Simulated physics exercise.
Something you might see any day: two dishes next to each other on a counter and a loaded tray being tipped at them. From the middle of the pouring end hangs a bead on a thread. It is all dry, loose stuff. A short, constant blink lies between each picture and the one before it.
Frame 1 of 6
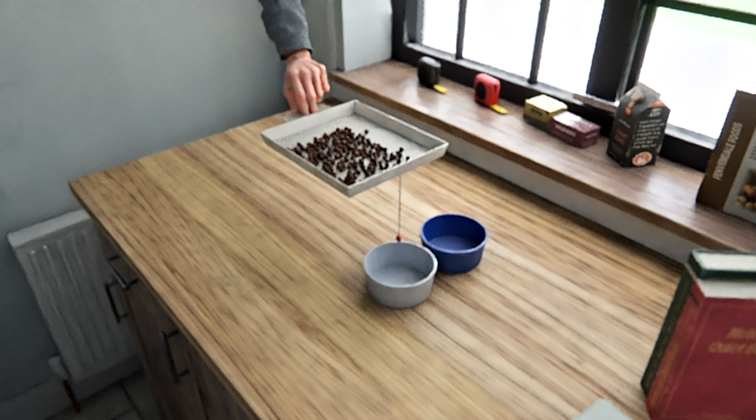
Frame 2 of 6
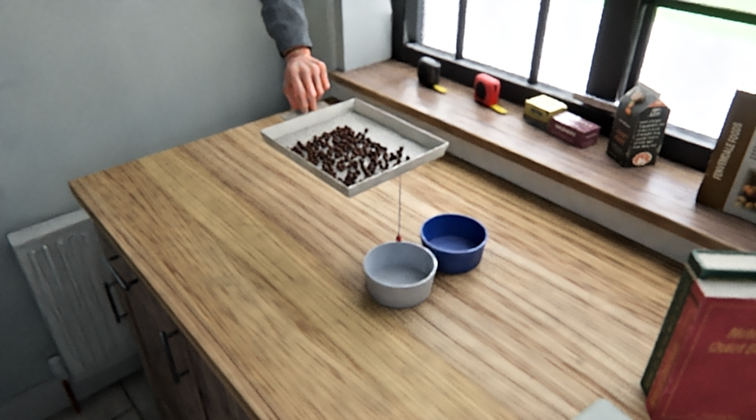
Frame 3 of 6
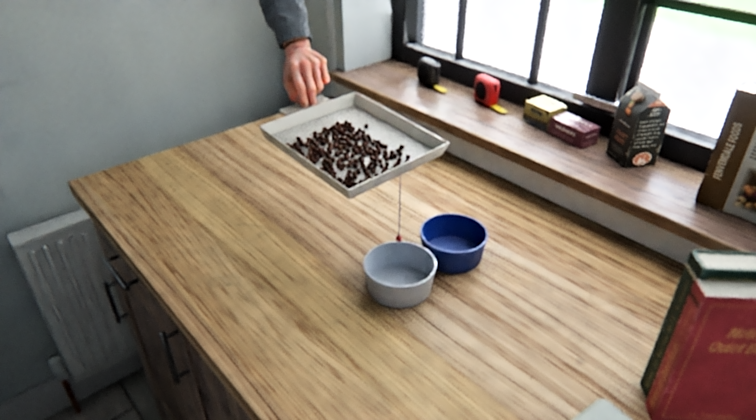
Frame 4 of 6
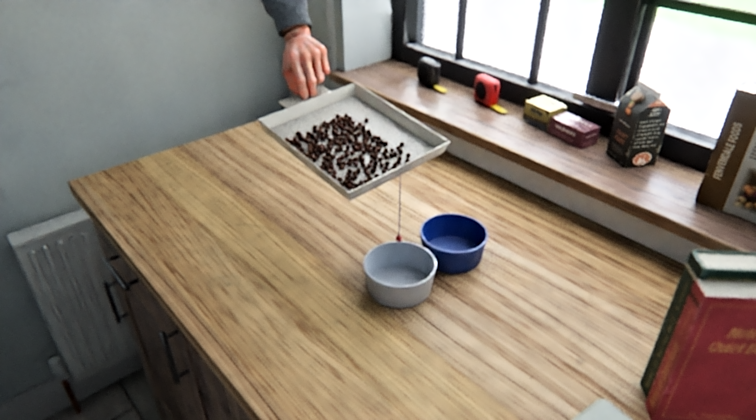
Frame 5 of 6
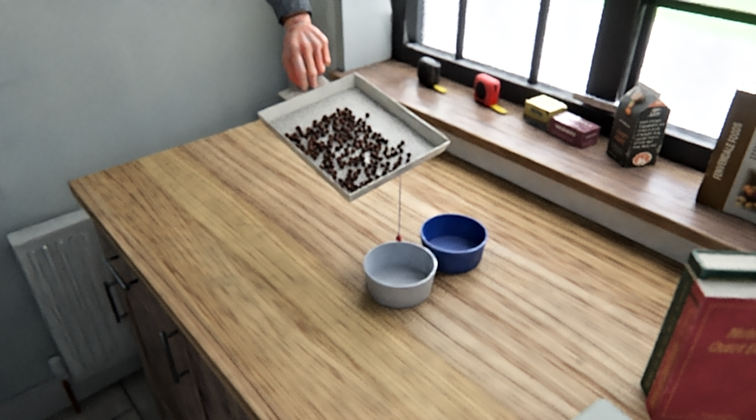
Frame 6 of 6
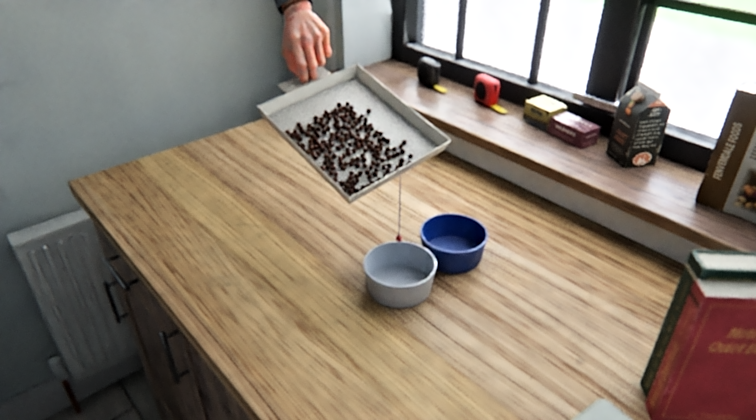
A hand tilted a pale square tray of small dark berries above a wooden counter, raising its far side so the near edge sloped lower at the left, near a grey bowl and a blue one.
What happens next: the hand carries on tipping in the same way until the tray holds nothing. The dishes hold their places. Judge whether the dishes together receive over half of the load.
They receive under half of it.
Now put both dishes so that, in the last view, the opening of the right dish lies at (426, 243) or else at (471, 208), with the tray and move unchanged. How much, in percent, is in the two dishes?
That makes 100 per cent, followed by 0 per cent.
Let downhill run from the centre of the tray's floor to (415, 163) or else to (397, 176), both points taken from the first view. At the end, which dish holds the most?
In the first case it's the one on the right, in the second the one on the left.
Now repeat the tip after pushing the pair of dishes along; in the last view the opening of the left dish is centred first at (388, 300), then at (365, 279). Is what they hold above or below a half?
In order, they'd catch a minor share, and next a major share.
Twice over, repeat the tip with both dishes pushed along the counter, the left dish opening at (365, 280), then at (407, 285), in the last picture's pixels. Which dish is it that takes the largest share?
First try: The left-side dish; second try: The left-side dish.
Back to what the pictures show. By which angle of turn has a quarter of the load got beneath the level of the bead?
That happens at close to 90 degrees.
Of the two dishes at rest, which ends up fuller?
Well, that is left of the pair.
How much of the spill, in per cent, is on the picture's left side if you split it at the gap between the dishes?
It works out at some 90 percent.
Shortly afterwards, tray tipped steeply; all but a few on the tray; only a few in the air.
Next, tray tipped past a quarter turn; a little on the tray; near a quarter in the left dish; near a third outside both; near a quarter in the air.
Some moments later, tray tipped past a quarter turn; near a third in the left dish; near two thirds outside both.
In the end, tray tipped past a quarter turn; near a third in the left dish; none at all in the right dish; near two thirds outside both.
